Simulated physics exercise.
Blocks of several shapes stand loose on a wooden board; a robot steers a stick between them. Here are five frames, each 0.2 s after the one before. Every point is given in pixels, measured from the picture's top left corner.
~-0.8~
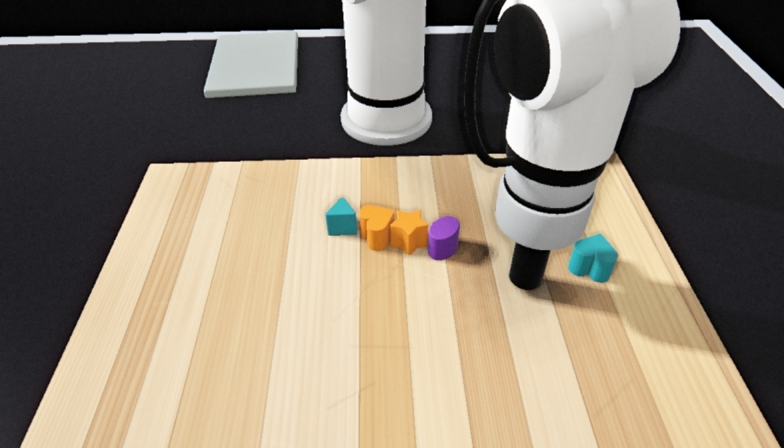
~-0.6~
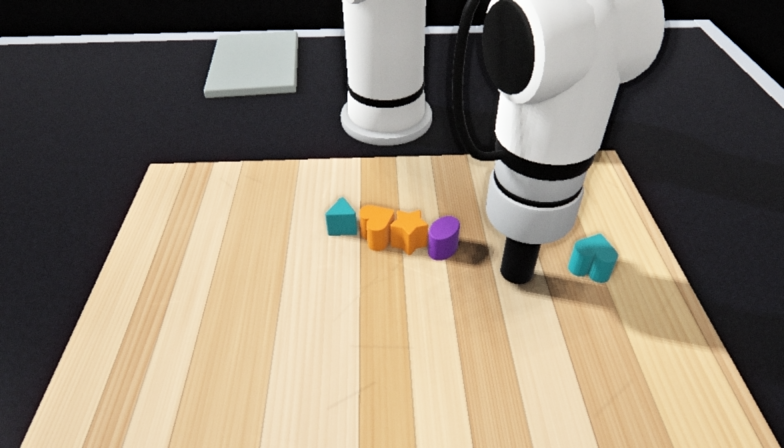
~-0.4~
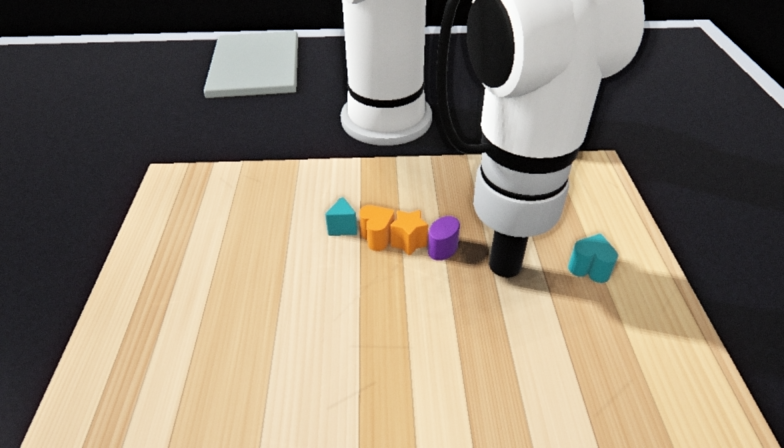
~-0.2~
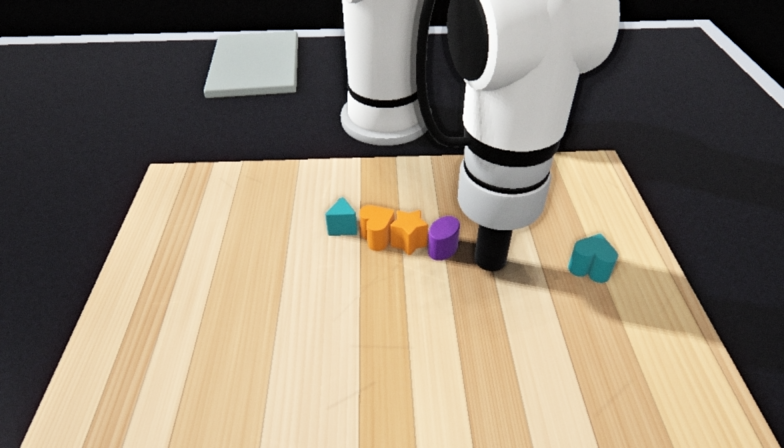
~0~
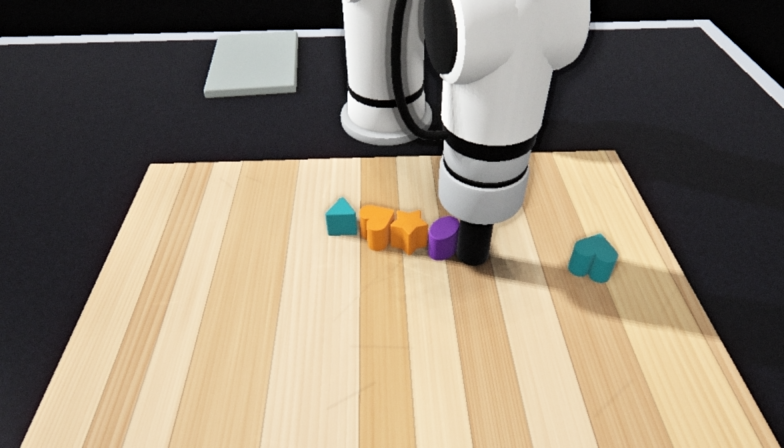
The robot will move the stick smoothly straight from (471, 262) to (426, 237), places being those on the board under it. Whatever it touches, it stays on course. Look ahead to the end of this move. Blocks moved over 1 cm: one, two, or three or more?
I think three or more will be displaced.
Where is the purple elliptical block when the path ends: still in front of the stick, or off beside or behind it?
Looking at the end of the path, the purple elliptical block is still being driven ahead.
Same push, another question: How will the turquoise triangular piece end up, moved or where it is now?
The block in question is displaced by the end.
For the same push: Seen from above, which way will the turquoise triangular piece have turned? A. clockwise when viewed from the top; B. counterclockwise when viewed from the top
A.
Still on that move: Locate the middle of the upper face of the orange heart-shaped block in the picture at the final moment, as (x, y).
That would be at about pixel (354, 215).
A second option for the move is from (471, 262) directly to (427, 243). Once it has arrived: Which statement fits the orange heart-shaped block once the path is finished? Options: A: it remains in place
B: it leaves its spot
The answer is B.
The first path, step by step. Halfway along, stick (448, 242); turquoise triangular piece (333, 207), turned 30° clockwise; orange heart-shaped block (361, 214), turned 15° anticlockwise; orange star-shaped block (391, 213), turned 10° anticlockwise; purple elliptical block (425, 216).
At the end, stick (426, 230); turquoise triangular piece (327, 208), turned 50° clockwise; orange heart-shaped block (354, 215), turned 40° anticlockwise; orange star-shaped block (379, 201), turned 45° anticlockwise; purple elliptical block (409, 201), turned 30° clockwise.
